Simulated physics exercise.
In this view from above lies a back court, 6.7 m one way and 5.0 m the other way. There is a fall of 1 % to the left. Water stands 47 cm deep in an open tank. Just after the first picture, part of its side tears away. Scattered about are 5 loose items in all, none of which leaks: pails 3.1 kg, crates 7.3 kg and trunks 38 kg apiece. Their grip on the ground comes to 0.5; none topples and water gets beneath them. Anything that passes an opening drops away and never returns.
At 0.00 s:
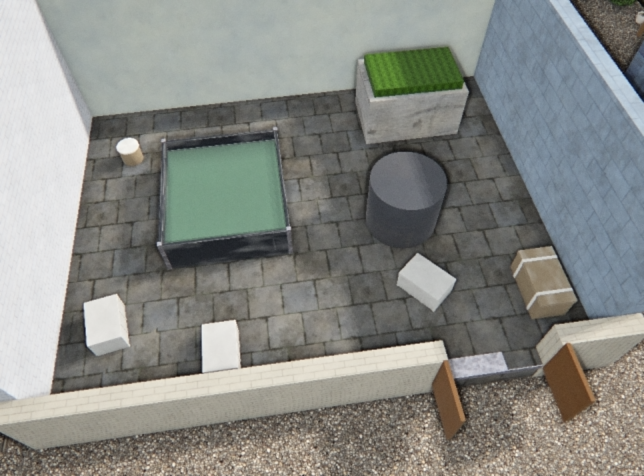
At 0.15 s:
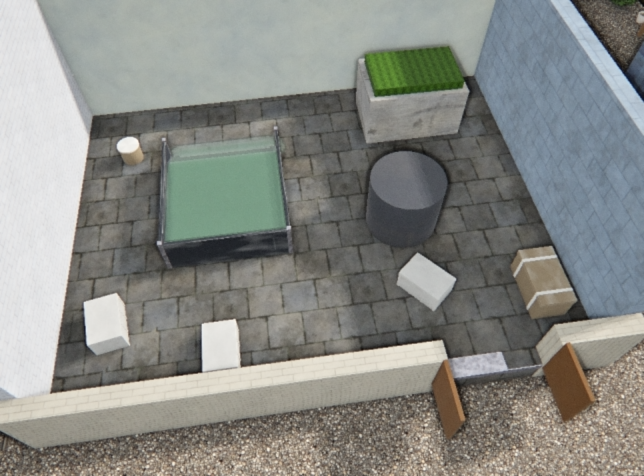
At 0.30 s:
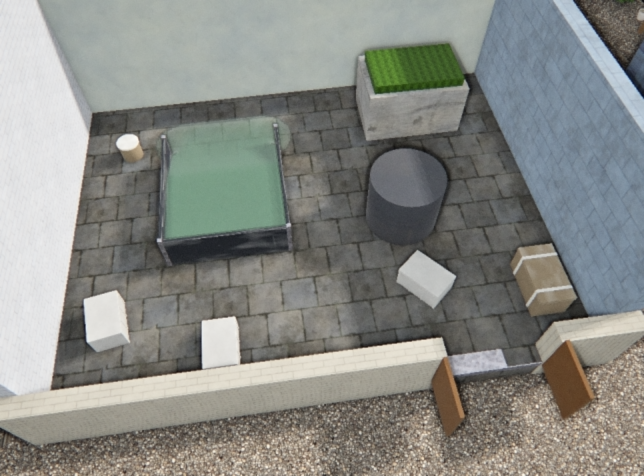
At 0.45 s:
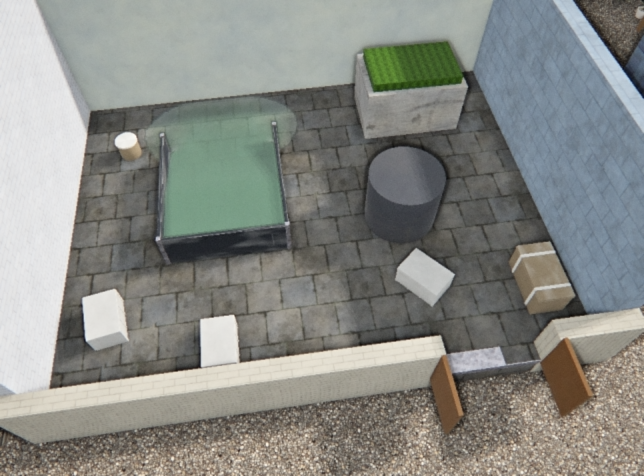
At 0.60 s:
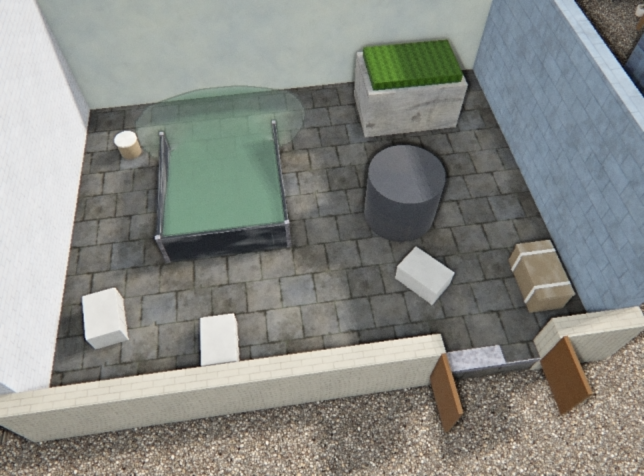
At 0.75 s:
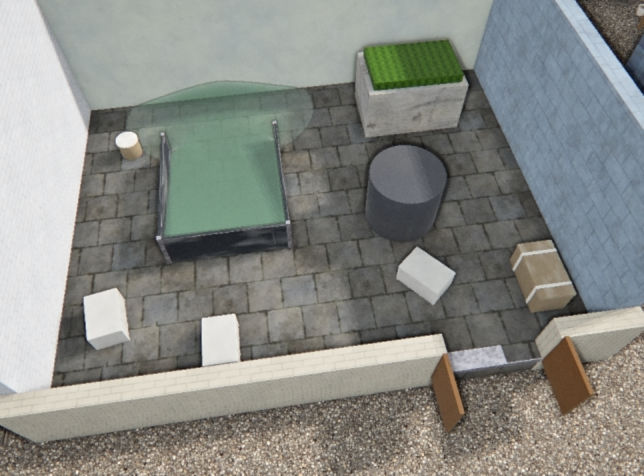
Greenish water pouring from the far side of an open tank and spreading across courtyard paving, while the scattered items stay put.
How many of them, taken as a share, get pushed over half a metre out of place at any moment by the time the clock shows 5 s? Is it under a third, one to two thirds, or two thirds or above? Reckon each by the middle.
It is one to two thirds.
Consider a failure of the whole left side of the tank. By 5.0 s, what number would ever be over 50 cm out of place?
The count would be 3.
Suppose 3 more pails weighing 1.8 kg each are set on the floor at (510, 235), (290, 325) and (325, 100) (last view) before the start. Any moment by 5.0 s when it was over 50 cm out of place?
Order as listed: Inside half a metre / inside half a metre / beyond half a metre.
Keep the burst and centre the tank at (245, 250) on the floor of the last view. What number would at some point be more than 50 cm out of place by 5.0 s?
Count: 2.
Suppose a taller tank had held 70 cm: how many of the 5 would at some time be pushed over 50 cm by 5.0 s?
Count: 3.
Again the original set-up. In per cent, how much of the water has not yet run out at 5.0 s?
100 % or so.
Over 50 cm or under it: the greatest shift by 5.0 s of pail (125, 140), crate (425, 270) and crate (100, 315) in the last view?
Taking them in turn, the answers are greater, smaller and greater.
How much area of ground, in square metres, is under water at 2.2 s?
That flooded area is roughly 10.0 m2.
After 1.1 s 0 of 5 are over 50 cm from their spots; 0 afloat.
After 2.2 s 0 of 5 are over 50 cm from their spots; 0 afloat.
After 3.5 s 1 of 5 are over 50 cm from their spots; 0 afloat.
After 5.0 s 2 of 5 are over 50 cm from their spots, and 2 have been at some point; 2 afloat.
